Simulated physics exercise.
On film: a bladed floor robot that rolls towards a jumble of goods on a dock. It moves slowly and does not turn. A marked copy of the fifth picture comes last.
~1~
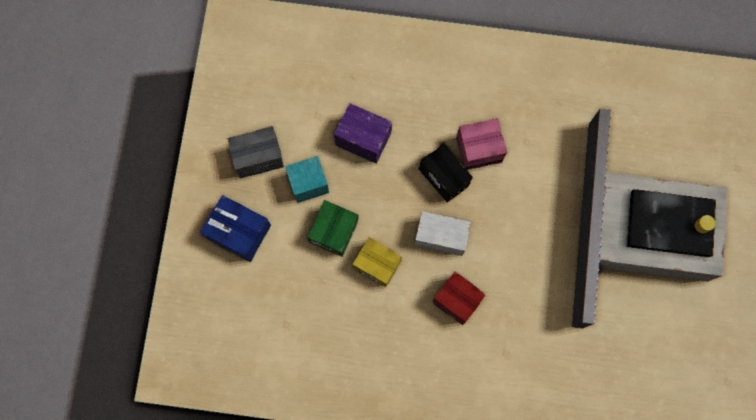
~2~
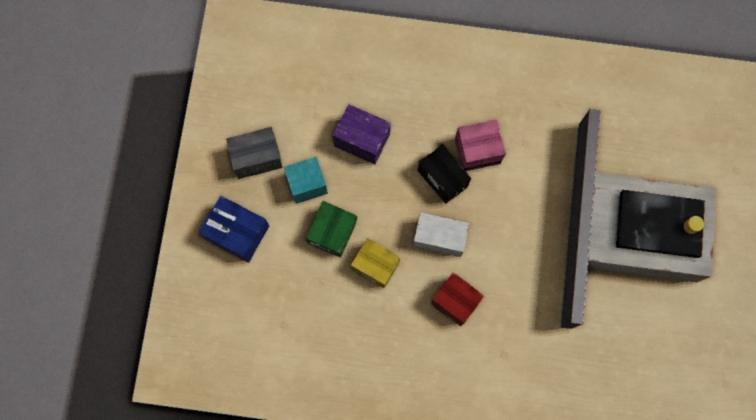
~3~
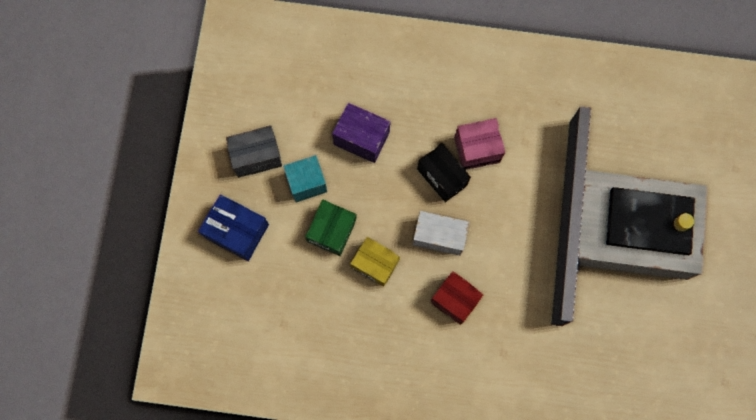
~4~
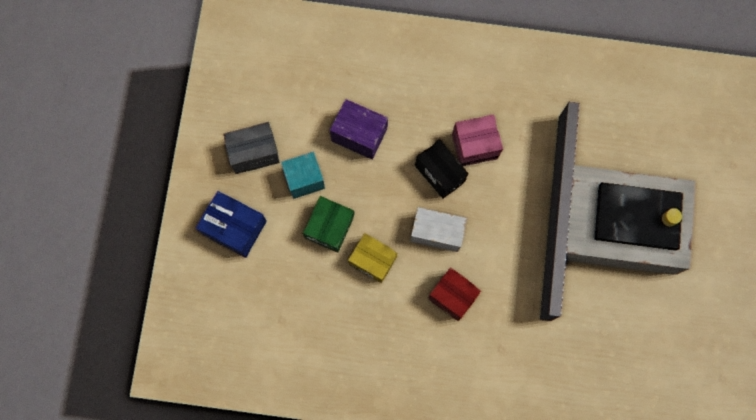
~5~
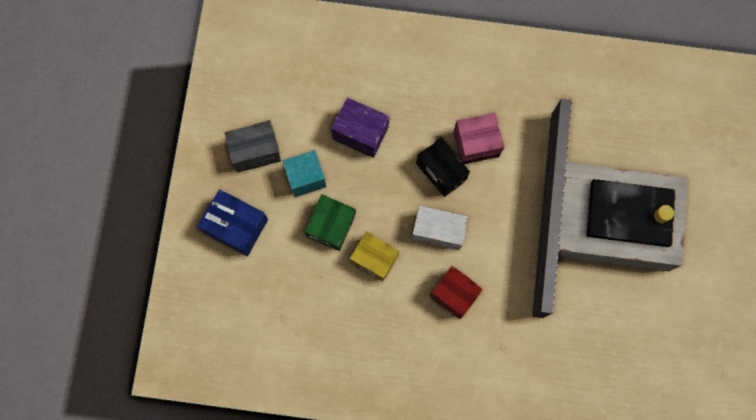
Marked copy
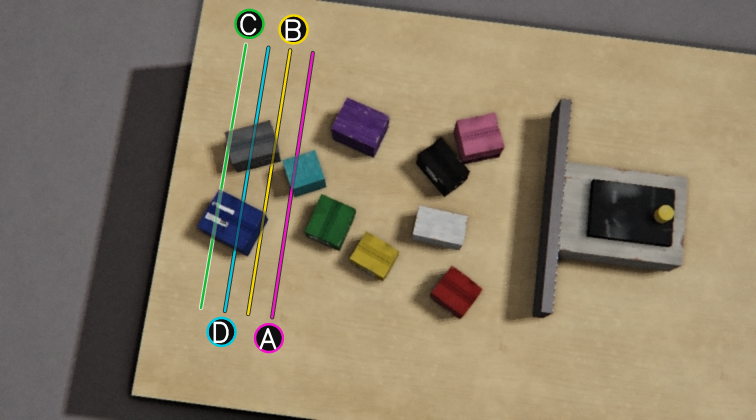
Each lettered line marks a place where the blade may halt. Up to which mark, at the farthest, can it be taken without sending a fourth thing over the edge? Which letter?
No fourth one falls up to D.
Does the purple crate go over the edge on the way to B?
No.
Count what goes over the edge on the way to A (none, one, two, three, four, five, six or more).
The count is none.
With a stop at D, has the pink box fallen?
No.
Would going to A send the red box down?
No.
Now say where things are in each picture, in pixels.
White crate (442, 233); grey box (256, 153); red box (459, 298), in the first frame.
Robot (655, 223); blue parcel (235, 230), in the second frame.
Robot (644, 220); yellow parcel (375, 262), in the third frame.
Robot (633, 215); pink box (477, 141), in the fourth frame.
Robot (625, 212); turquoise crate (305, 174); white crate (439, 228); grey box (253, 147), in the fifth frame.
On the marked copy, A at (293, 181); B at (270, 178); C at (224, 172); D at (247, 175).
Taking D. A third of the way, robot (512, 197); red box (405, 298); pink box (424, 126).
Two thirds of the way, robot (401, 183); blue parcel (209, 225); grey box (230, 149).
When it is over, robot (314, 172); grey box over the edge; blue parcel over the edge; two fallen.
As for the rest, A is within the limit but short; B is within the limit but short; C drops five.
